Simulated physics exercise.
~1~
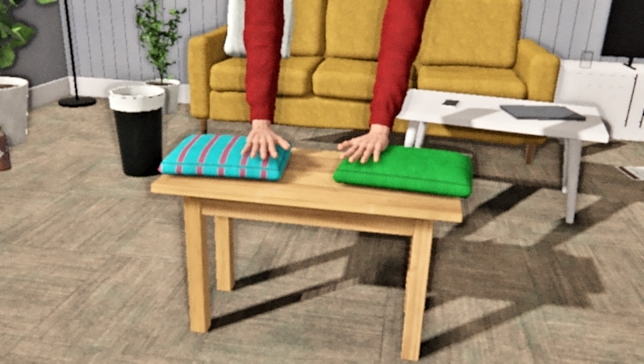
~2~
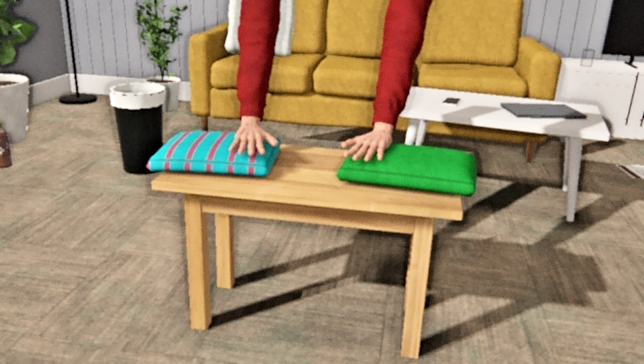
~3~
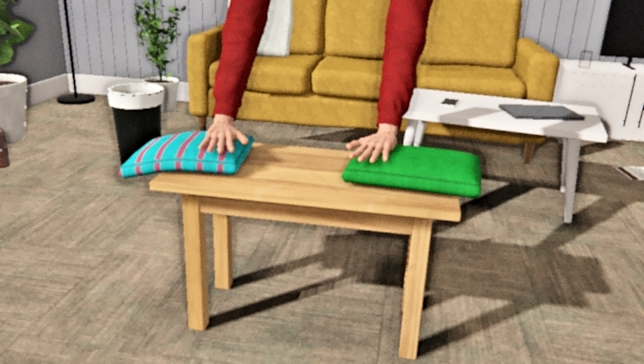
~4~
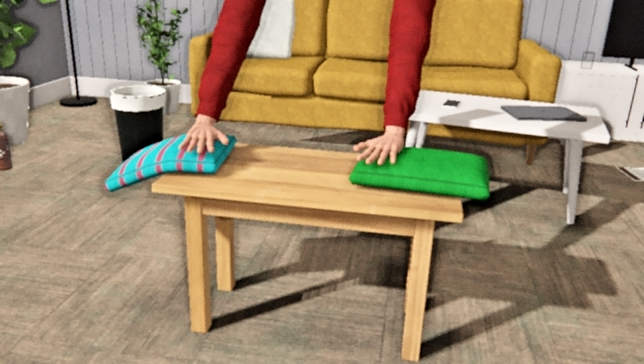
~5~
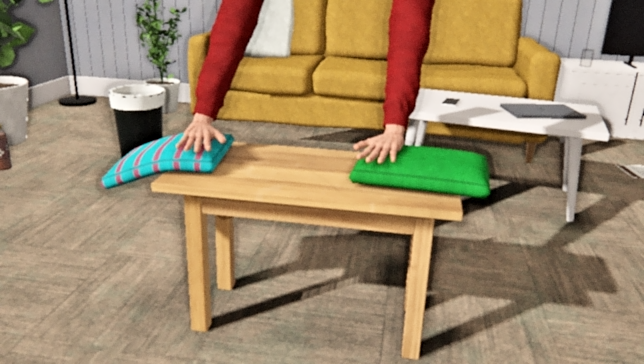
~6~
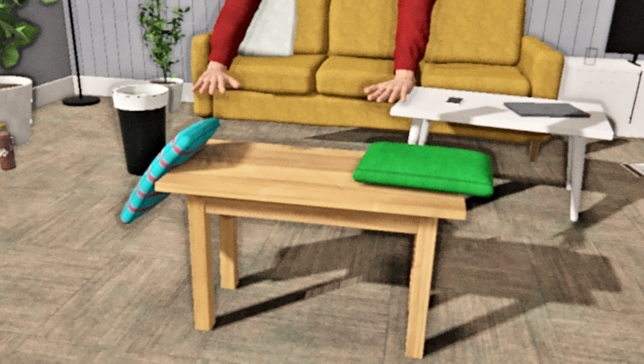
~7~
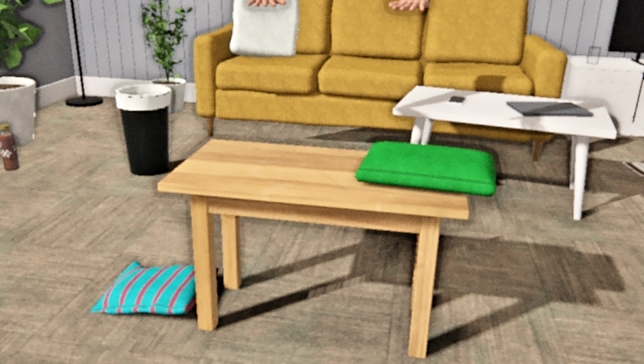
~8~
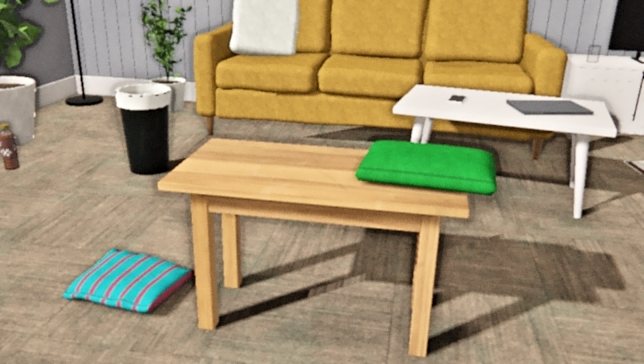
A turquoise striped folded blanket and a green pillow rest on a wooden bench, each under a hand of a person in red sleeves. The hands slide them apart, the blanket going left and the pillow shifting slightly right. Soon the blanket sticks out past the left end of the bench, its outer side drooping, and the hands pause there. Then the hands lift and draw back, and the blanket tips steeply over the edge. It drops to the floor beside the bench legs and ends up lying flat there, while the green pillow stays on top.
